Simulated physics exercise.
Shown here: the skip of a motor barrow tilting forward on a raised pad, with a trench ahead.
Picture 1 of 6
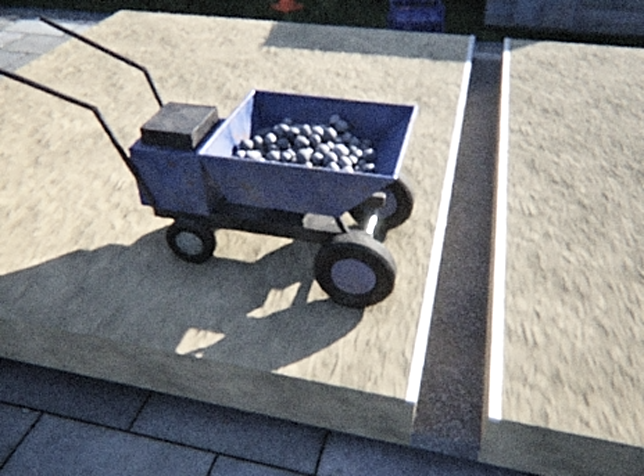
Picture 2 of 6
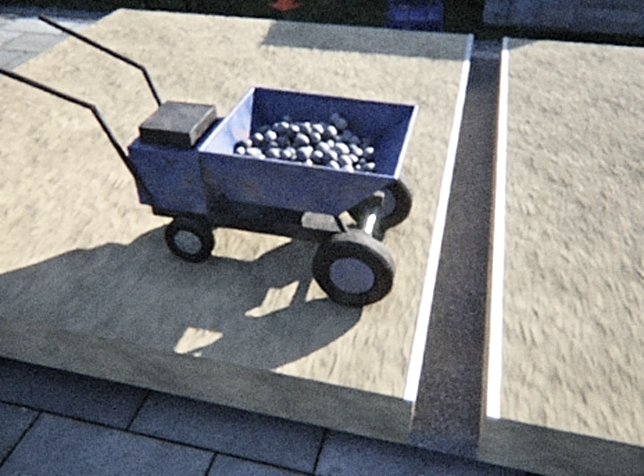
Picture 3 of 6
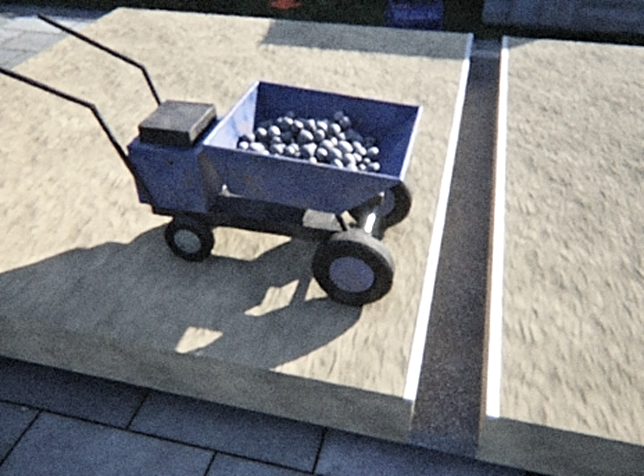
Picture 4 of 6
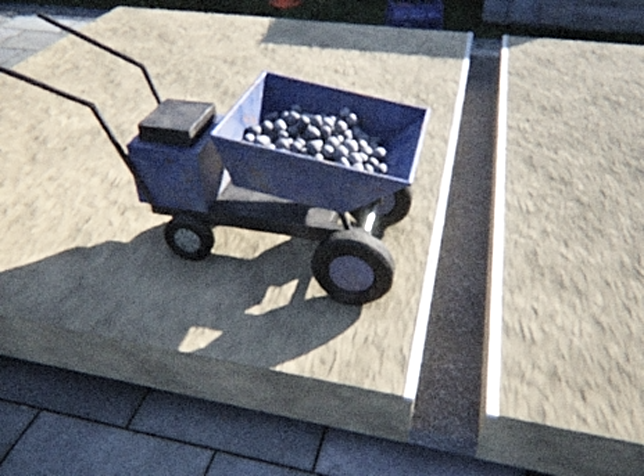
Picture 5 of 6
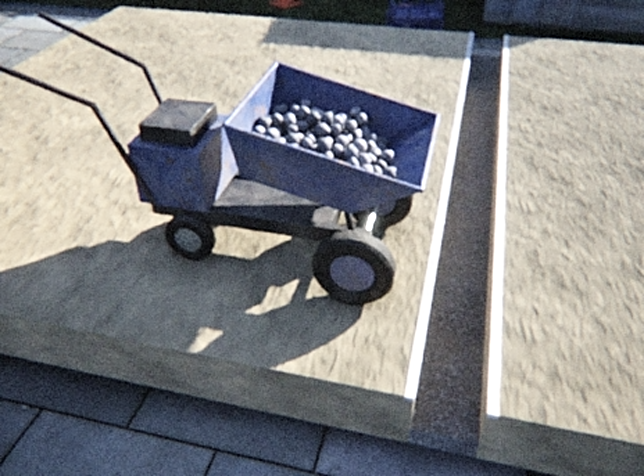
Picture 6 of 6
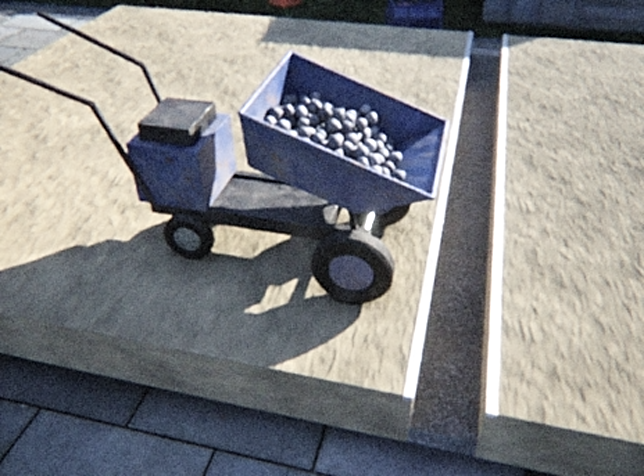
Blue motor barrow standing on a raised pad beside a narrow trench, its skip of round cobbles gradually tilting forward to the right.
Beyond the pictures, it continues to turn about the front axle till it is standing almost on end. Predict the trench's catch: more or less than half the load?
Predicted result: Mostly out.
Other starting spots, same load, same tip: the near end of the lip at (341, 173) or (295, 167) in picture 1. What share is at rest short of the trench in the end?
0 % and 40 %.
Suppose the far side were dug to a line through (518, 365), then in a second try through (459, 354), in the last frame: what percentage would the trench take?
Lab note: Try one about 70 %, try two about 0 %.
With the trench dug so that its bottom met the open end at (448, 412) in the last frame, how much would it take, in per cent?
It works out to some 30 per cent.
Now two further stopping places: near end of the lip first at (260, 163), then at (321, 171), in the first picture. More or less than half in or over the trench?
First spot a minority of it, second spot the bulk of it.
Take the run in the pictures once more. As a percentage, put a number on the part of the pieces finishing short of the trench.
Roughly 0 percent.
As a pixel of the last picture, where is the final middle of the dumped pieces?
It settles centred around (511, 276).
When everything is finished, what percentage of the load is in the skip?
It ends up near 0 per cent.
Shortly afterwards, skip tipped steeply; the whole lot in the skip.
Next, skip tipped right over; the bulk in the skip; a little in or heaped over the trench; near a quarter beyond it.
Some moments later, skip tipped right over; only a few in the skip; near a third in or heaped over the trench; near two thirds beyond it.
In the end, skip tipped right over; near a third in or heaped over the trench; near two thirds beyond it.
